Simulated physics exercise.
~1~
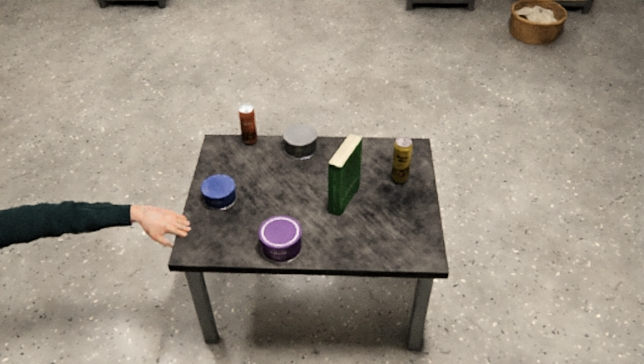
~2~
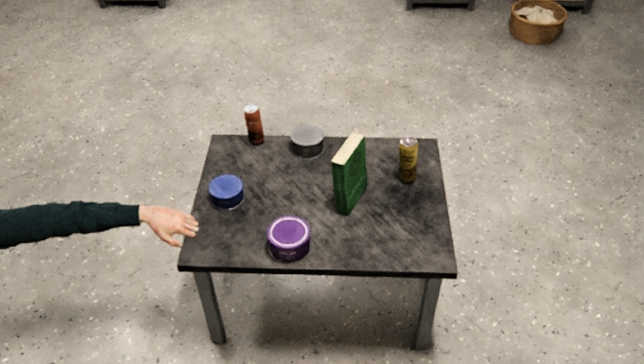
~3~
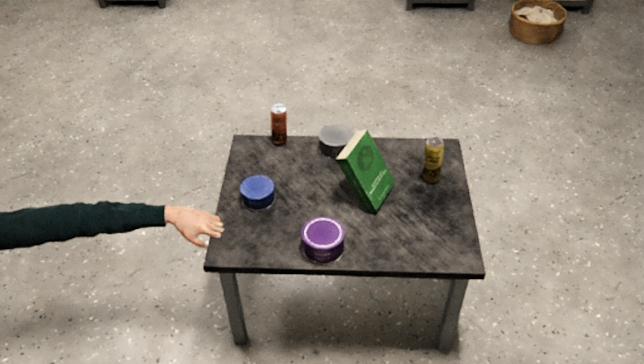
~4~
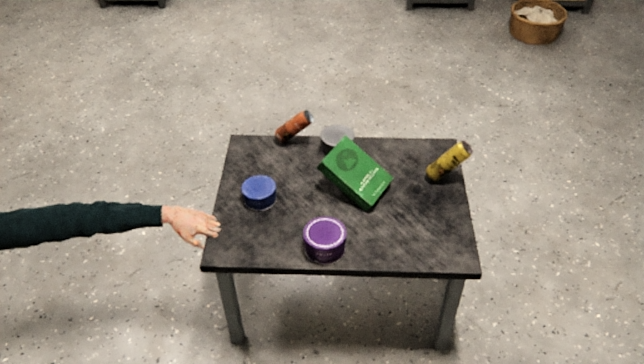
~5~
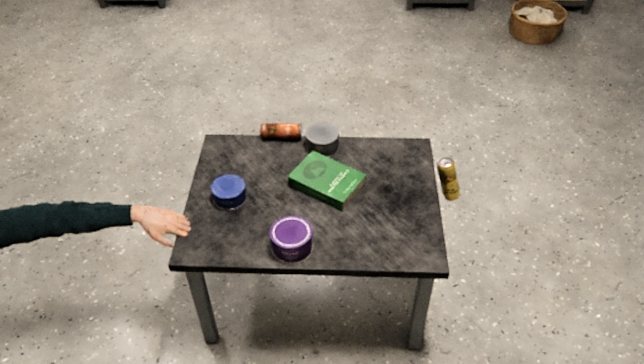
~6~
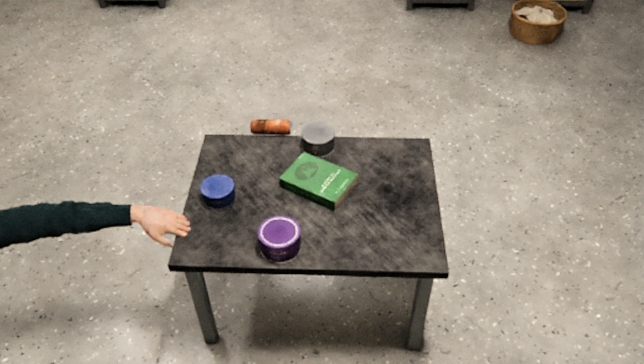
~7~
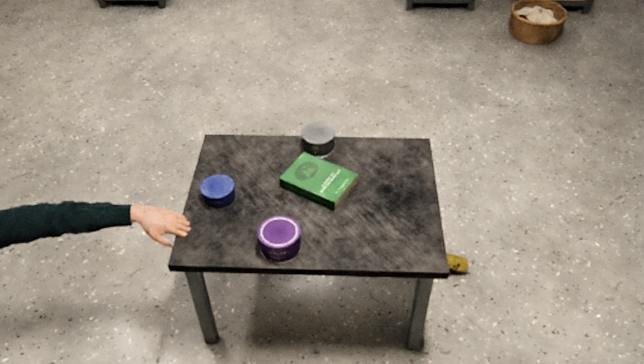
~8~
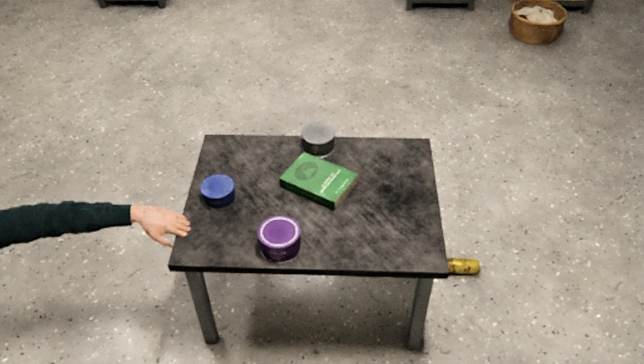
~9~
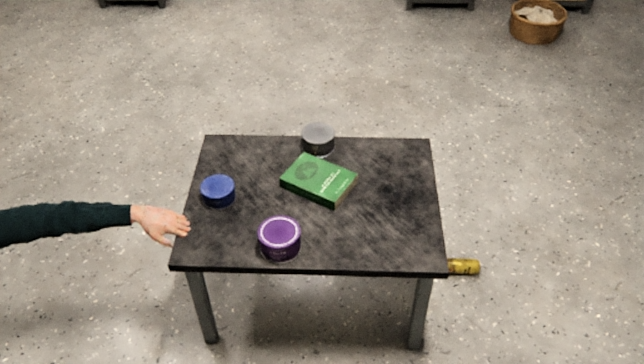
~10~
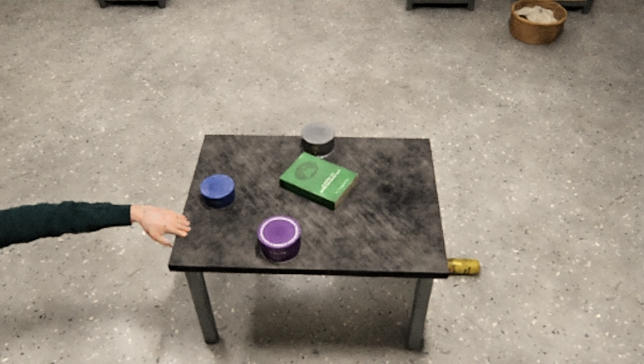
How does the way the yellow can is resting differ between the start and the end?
At the start the yellow can stands upright on the table, and at the end it lies on its side on the floor, by the table's near right corner.
